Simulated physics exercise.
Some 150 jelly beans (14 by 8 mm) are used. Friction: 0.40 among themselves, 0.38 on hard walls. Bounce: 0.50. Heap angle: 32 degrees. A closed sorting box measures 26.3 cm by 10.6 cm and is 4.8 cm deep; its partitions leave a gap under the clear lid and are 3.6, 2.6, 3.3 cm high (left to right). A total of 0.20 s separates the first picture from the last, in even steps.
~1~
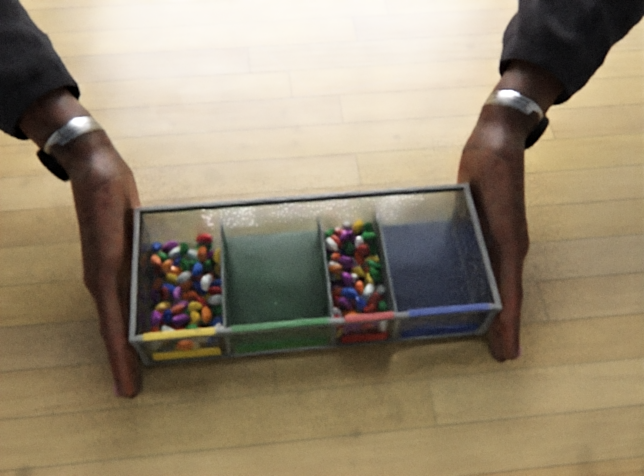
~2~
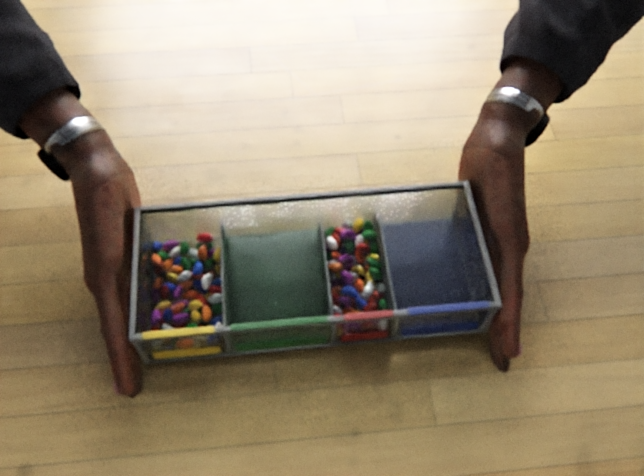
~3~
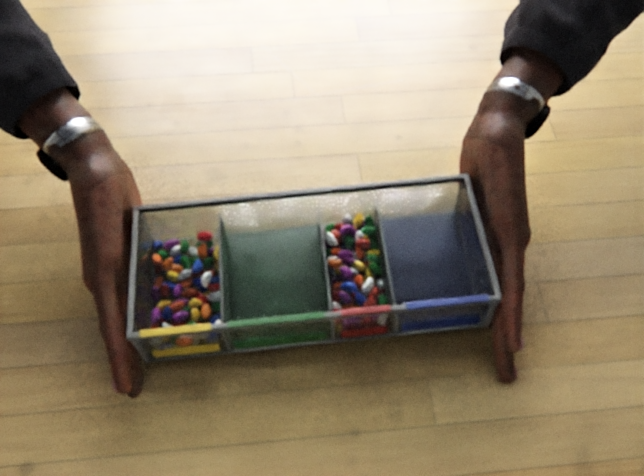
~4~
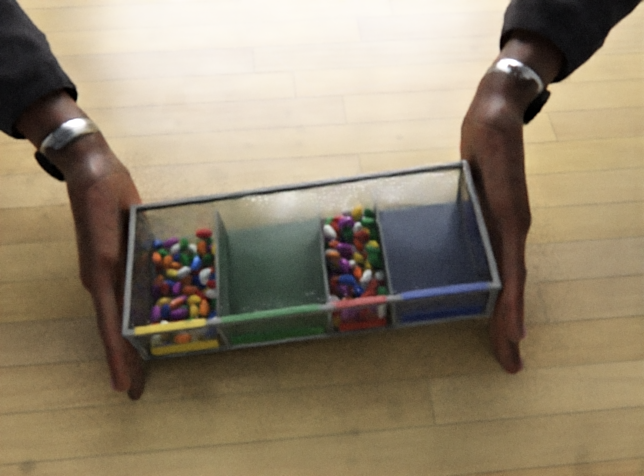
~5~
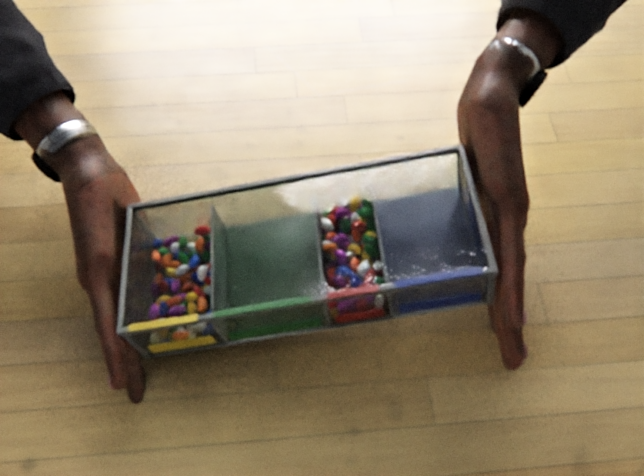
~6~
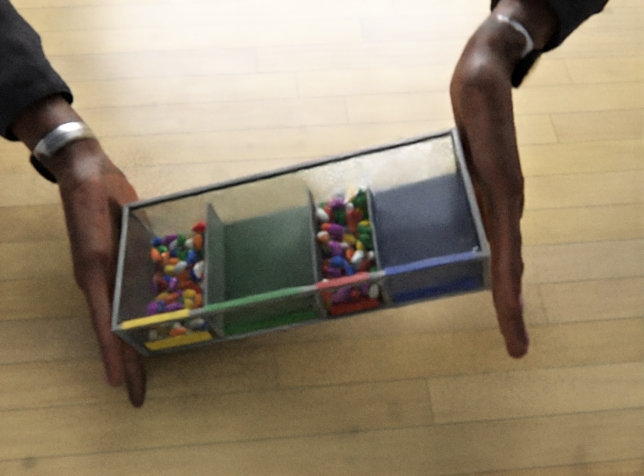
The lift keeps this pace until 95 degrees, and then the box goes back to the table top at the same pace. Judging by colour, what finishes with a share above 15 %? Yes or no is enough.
Red compartment, no; blue compartment, no; green compartment, yes; yellow compartment, yes.
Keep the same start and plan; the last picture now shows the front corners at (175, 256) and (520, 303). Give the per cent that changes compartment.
Then around 25 percent would end up out of place.
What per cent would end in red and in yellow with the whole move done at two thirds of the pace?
Red 10 %; yellow 70 %.
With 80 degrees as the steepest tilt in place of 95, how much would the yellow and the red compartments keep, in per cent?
Then yellow would hold 50 percent and red 20 percent.
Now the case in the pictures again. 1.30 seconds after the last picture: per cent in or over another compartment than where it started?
I'd say around 50 per cent.
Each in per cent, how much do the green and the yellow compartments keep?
In the green compartment 30 percent, in the yellow 65 percent.
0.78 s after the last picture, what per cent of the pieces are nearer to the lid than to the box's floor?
Close to 50 in a hundred.
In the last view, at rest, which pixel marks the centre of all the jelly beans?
Close to pixel (196, 270).
Then, 0.78 s after the last picture, tilt 95 degrees; red 30 %, green 20 %, yellow 50 %.
Then, 1.30 s after the last picture, tilt 42 degrees; red 5 %, green 30 %, yellow 65 %.
Then, 1.89 s after the last picture, tilt 0 degrees; red 5 %, green 30 %, yellow 65 %.
In the end, red 5 %, blue 0 %, green 30 %, yellow 65 %.
